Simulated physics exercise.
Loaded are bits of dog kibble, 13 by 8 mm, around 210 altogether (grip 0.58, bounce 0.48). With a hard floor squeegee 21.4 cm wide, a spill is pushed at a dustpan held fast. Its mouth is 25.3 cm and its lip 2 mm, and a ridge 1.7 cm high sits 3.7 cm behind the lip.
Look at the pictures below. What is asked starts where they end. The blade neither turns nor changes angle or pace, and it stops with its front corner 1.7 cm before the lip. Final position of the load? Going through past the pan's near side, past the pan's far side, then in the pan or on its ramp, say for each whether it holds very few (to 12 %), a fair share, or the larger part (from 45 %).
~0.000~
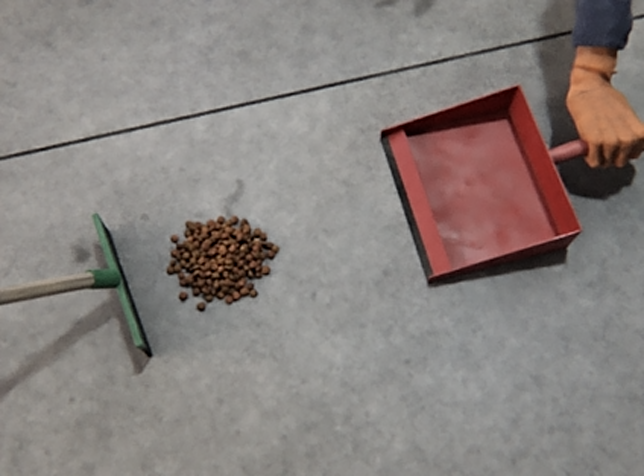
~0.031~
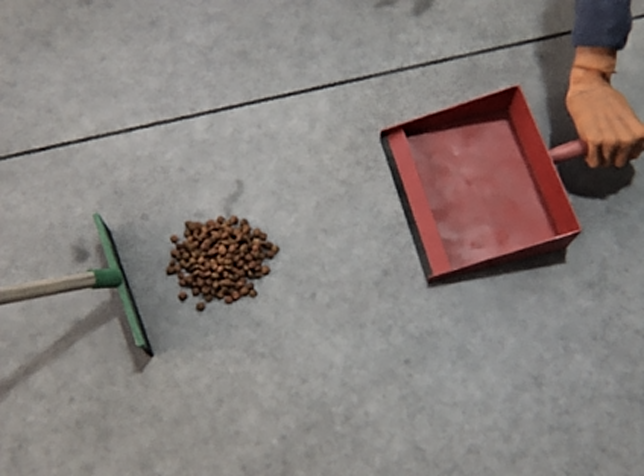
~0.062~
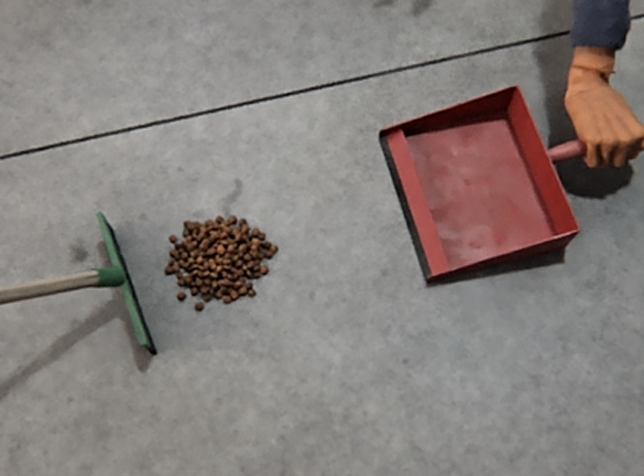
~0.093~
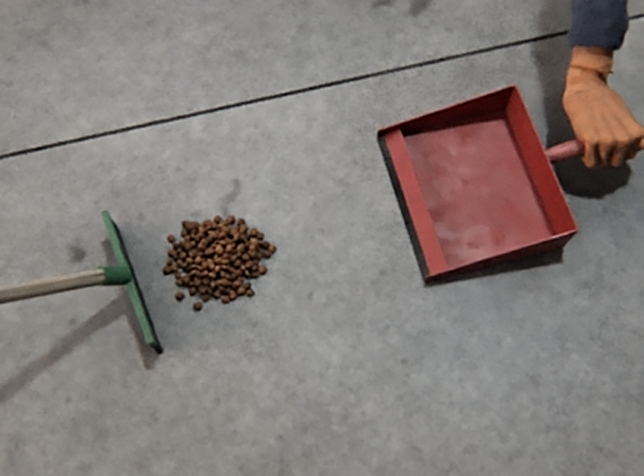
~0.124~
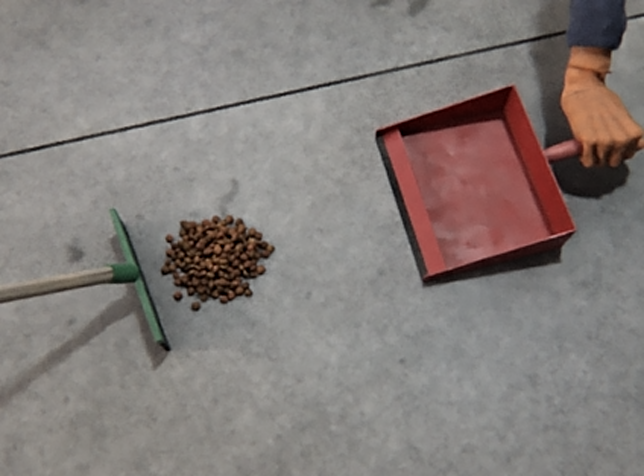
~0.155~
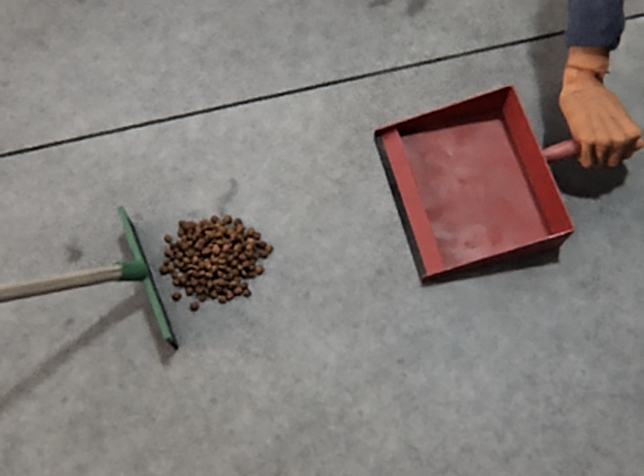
Near side holds very few. Far side holds very few. Pan holds a fair share.
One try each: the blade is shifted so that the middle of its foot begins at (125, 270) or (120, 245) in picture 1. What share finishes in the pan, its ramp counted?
Roughly 30 % and 25 %.
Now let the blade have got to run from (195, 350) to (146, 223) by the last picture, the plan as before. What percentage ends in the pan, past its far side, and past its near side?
Pan 5 % / far 0 % / near 15 %.
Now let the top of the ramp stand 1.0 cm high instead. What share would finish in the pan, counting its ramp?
Then about 25 per cent.
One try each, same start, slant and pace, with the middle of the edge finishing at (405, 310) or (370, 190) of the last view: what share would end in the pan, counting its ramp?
Some 0 per cent on the first try, 30 per cent on the second.
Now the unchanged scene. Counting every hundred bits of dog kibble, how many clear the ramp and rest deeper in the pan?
Estimate: Near 0 per cent of all.
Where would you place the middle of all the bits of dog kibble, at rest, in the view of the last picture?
Look around (391, 210) in the last picture.
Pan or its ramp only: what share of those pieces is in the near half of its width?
Roughly 80 percent.
After 0.53 s, middle of the blade 22 cm from the lip; 0 % over the lip, far side 0 %, near side 0 %.
Then, at 0.78 s, middle of the blade 11 cm from the lip; 0 % over the lip, far side 0 %, near side 0 %.
After 1.14 s, middle of the blade 3 cm from the lip; 25 % over the lip, far side 0 %, near side 0 %.
In the end, at 1.4 s, near side 0 %, far side 0 %, pan 25 %, in front of the lip or behind the blade 75 %.
